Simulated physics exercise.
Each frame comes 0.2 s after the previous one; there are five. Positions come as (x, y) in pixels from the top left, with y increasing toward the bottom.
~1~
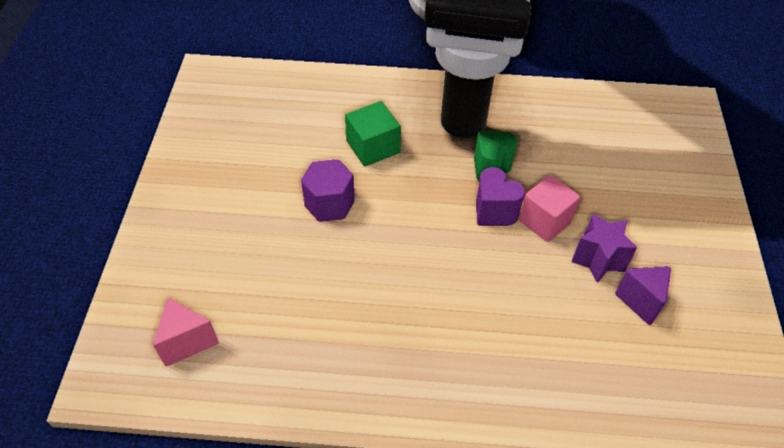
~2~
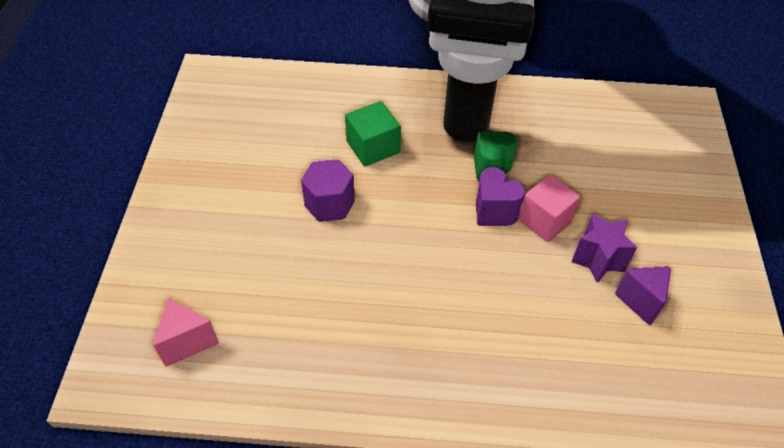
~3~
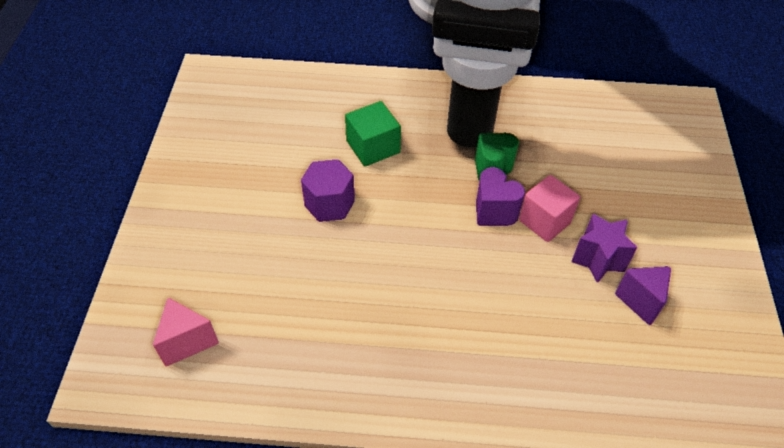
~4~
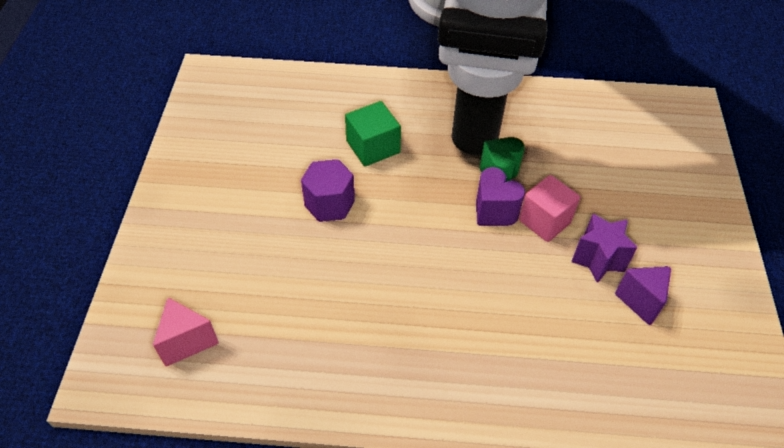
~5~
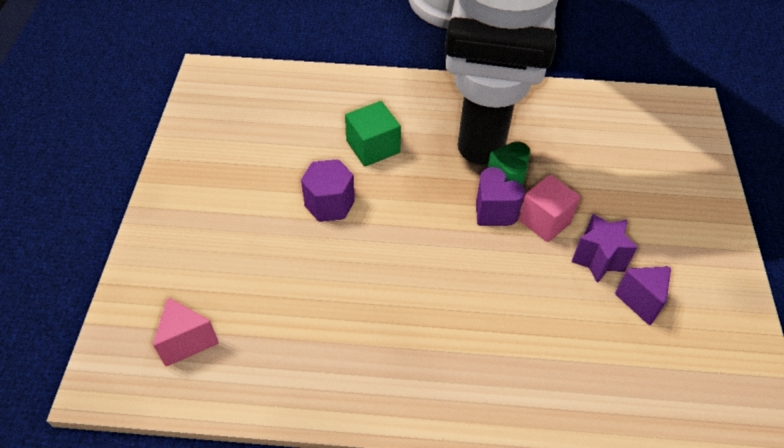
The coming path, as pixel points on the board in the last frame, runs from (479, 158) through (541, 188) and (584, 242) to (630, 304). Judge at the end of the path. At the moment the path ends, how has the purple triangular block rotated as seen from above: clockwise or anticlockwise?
Looking down, my answer is that the purple triangular block rotates anticlockwise.
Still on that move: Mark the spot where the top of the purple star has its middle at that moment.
I'd place it at (674, 320), taking the centre of its top.
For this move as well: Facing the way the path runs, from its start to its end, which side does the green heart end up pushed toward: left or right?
It will end up to the right.
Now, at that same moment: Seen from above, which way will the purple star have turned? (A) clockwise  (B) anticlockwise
B: Anticlockwise.
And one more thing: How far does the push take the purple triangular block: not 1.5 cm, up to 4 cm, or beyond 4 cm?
Above 4 cm.
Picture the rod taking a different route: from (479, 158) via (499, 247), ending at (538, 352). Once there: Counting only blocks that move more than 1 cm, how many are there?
My count: 3 or more.
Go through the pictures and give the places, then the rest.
In the first picture, tip of the rod at (463, 122), middles of tops, green heart at (496, 142), pink square piece at (553, 195), purple star at (610, 235), purple triangular block at (654, 279).
In the second picture, rod at (466, 126), nothing pushed.
In the third picture, rod at (470, 131), nothing pushed.
In the fourth picture, rod at (475, 138), green heart at (505, 149).
In the fifth picture, rod at (481, 147), green heart at (513, 156), pink square piece at (553, 195), purple star at (610, 235), purple triangular block at (654, 279).
What follows on the original path. One third of the way, rod at (545, 178); green heart at (569, 198), turned 45° clockwise; pink square piece at (582, 233); purple star at (627, 247).
Two thirds of the way, rod at (588, 232); green heart at (581, 252); pink square piece at (575, 291), turned 30° anticlockwise; purple star at (630, 257), turned 25° anticlockwise; purple triangular block at (672, 286).
At the end, rod at (636, 294); green heart at (598, 289), turned 185° clockwise; pink square piece at (562, 316); purple star at (674, 320), turned 35° anticlockwise; purple triangular block at (722, 320), turned 80° anticlockwise.
